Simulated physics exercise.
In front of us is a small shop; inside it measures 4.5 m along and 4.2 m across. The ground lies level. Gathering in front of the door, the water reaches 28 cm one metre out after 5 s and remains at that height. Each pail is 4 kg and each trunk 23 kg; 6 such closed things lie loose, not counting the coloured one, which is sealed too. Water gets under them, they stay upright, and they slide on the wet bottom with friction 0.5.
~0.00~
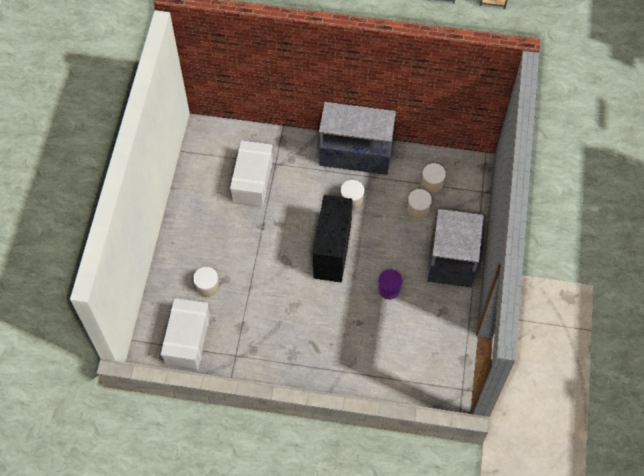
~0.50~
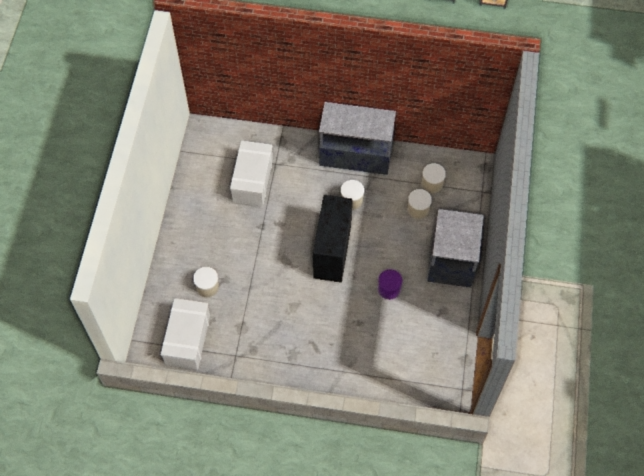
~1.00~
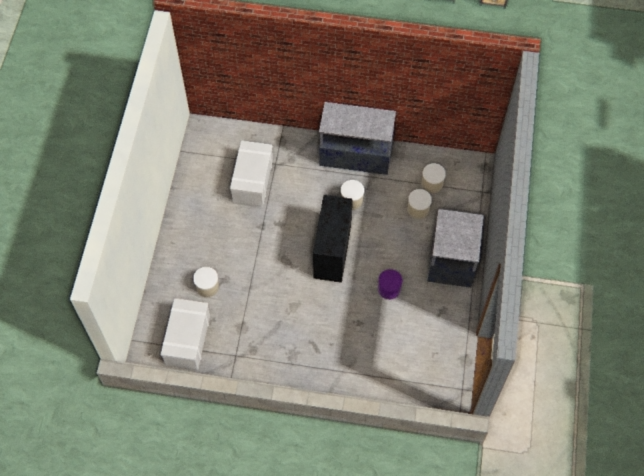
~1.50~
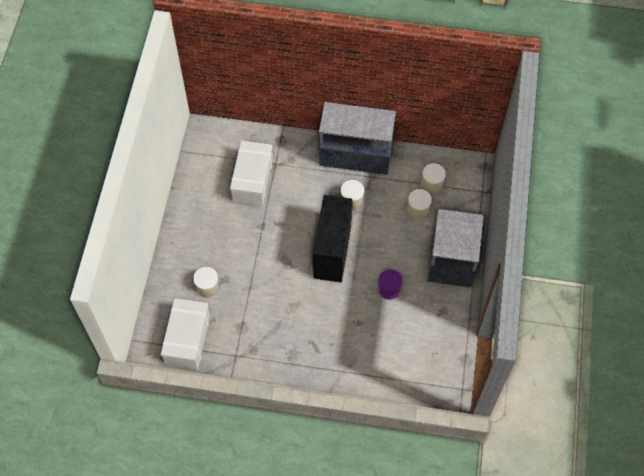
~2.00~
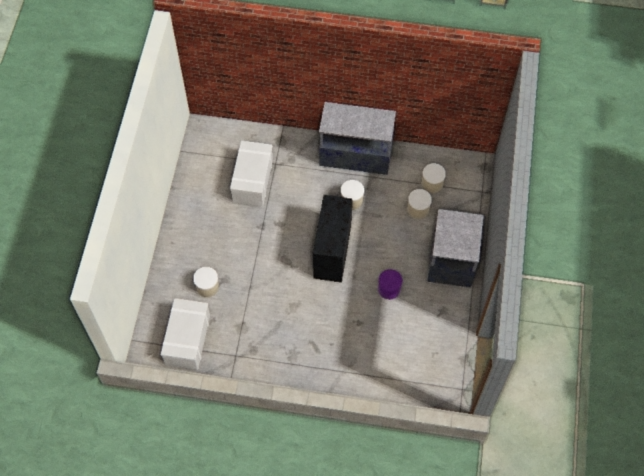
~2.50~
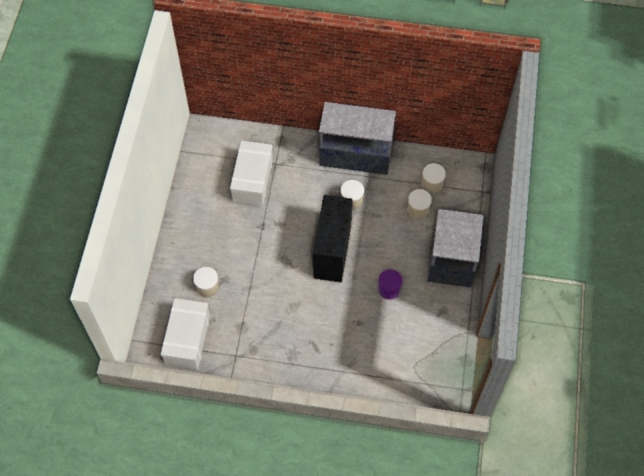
In a small open-topped shop, nothing shifts as a little water appears inside the door.
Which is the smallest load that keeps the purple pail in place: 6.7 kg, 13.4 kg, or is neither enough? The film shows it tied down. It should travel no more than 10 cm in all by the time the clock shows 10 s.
It needs the bigger one.
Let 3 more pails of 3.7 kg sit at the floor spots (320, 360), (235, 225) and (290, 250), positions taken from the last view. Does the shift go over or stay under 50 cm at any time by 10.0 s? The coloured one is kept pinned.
Listed in turn, they go over the bar, over the bar, beneath the bar.
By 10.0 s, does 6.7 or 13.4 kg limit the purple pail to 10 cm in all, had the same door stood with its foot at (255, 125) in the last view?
Then the lighter mass suffices.
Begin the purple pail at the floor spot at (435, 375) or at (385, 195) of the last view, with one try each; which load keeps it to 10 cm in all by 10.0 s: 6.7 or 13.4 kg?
In turn: Neither is enough; the smaller is enough.
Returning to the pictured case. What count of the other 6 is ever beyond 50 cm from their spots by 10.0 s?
Total: 2.
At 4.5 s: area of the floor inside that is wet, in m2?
I'd put it close to 6.0 m2.
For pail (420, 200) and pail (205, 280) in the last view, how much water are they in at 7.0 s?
I'd estimate 3 cm for the first and 9 cm for the second.
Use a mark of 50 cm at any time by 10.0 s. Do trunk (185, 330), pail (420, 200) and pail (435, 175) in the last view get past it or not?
Well, that's beyond half a metre, below half a metre, and below half a metre.
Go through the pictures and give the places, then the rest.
The first picture shows the purple pail at (390, 280), on the bottom; water covers 0.0 m2; 0 of 7 have shifted.
The second picture shows the purple pail at (390, 280), on the bottom; 0.0 m2 under water; 0 of 7 have shifted.
The third picture shows the purple pail at (390, 280) rests on the ground; 0.0 m2 under water; 0 of 7 have shifted.
The fourth picture shows the purple pail at (390, 280), on the bottom; water covers 0.0 m2; 0 of 7 have shifted.
The fifth picture shows the purple pail at (390, 280) rests on the ground; 0.0 m2 under water; 0 of 7 have shifted.
The sixth picture shows the purple pail at (390, 280) rests on the ground; water covers 0.5 m2; 0 of 7 have shifted.
After 3.5 s the purple pail would be 0 cm from its start with 6.7 kg and 0 cm from its start with 13.4 kg; 0 cm of water round it then.
After 4.5 s the purple pail would be 0 cm from its start with 6.7 kg and 0 cm from its start with 13.4 kg; 4 cm of water round it then.
After 7.0 s the purple pail would be 54 cm from its start with 6.7 kg and 0 cm from its start with 13.4 kg; 6 cm of water round it then.
After 10.0 s the purple pail would be 115 cm from its start with 6.7 kg and 0 cm from its start with 13.4 kg; 6 cm of water round it then.
